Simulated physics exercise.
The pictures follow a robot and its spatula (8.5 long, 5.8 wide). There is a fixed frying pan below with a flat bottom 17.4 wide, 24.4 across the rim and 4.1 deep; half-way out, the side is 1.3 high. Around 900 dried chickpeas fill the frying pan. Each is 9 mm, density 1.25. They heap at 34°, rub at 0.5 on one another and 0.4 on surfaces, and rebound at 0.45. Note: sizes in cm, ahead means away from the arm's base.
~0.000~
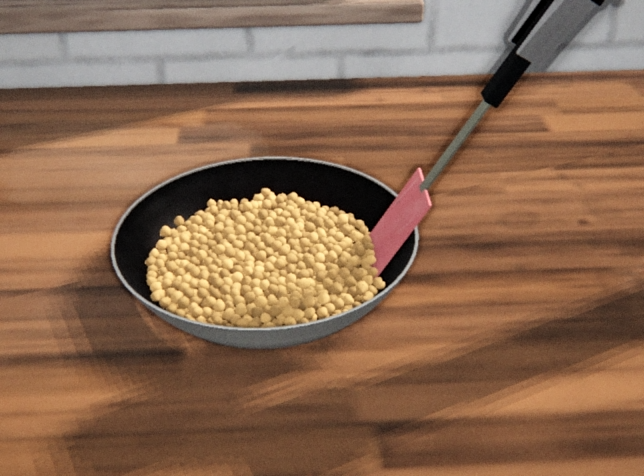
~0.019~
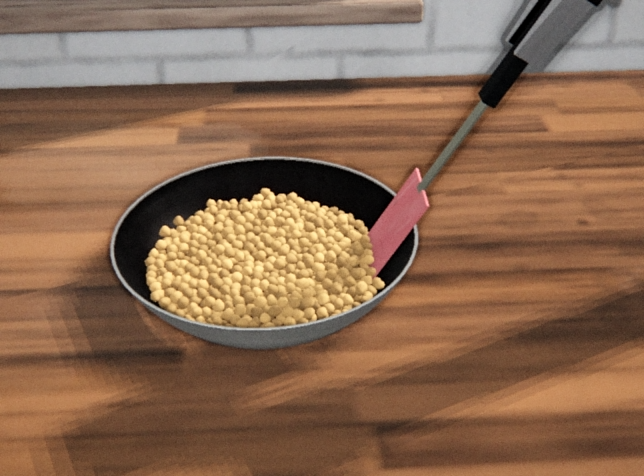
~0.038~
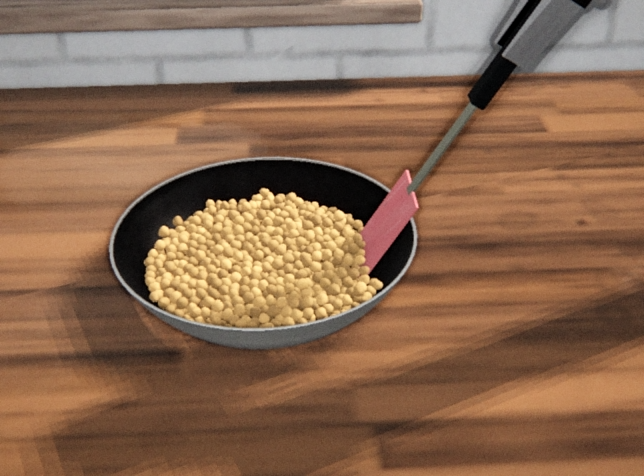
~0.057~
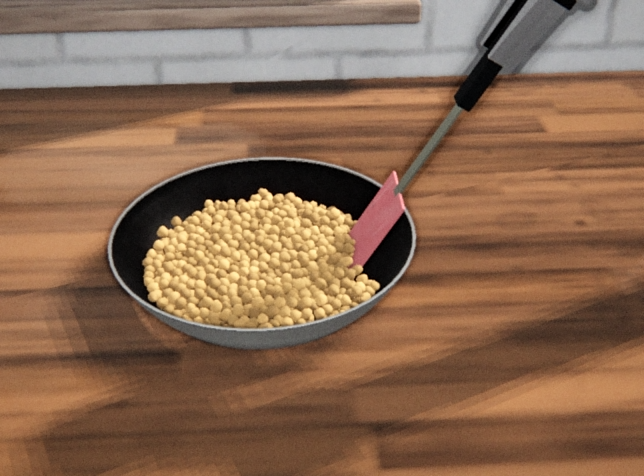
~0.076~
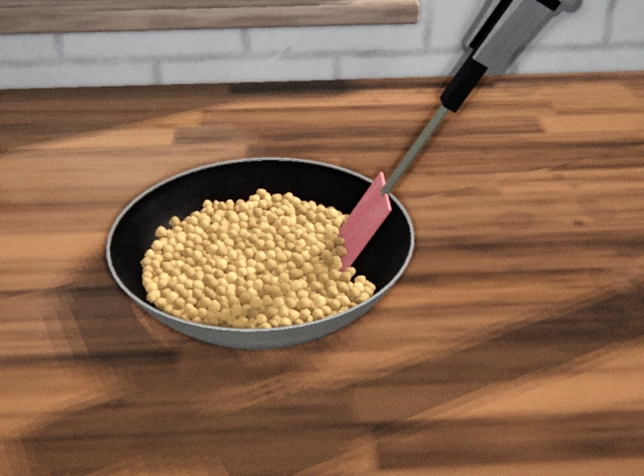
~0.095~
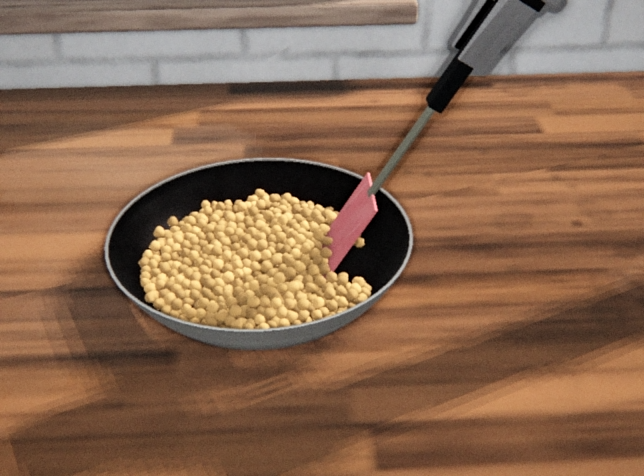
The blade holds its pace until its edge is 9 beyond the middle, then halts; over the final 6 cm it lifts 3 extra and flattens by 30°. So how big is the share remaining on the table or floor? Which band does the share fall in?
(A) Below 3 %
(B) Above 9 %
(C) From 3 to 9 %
From 3 to 9 %.
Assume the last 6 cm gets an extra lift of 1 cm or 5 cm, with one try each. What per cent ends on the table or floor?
5 and 5 per cent.
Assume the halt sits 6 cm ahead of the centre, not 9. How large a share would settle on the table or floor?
0 %, roughly.
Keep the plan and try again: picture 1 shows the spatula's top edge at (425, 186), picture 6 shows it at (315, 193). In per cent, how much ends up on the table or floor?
Some 20 per cent.
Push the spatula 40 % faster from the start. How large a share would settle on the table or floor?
Around 10 per cent would finish on the table or floor.
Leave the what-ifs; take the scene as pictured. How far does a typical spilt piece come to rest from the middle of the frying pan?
It works out to near 18 cm.
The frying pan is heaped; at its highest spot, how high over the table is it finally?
Some 5.0 cm above the table.
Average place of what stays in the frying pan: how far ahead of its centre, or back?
Offset forward: Around 3.0 cm.
After 0.20 s, sloping 59°, highest piece 5 above the table; 900 in the frying pan.
After 0.30 s, sloping 47°, highest piece 6 above the table; 900 in the frying pan.
After 0.55 s, sloping 29°, highest piece 5 above the table; 863 in the frying pan, 36 on the table or floor, 1 on the blade or in flight.
After 1.60 s, sloping 29°, highest piece 5 above the table; 858 in the frying pan, 42 on the table or floor.
At rest, 858 in the frying pan, 42 on the table or floor. That is 5 % on the table or floor.
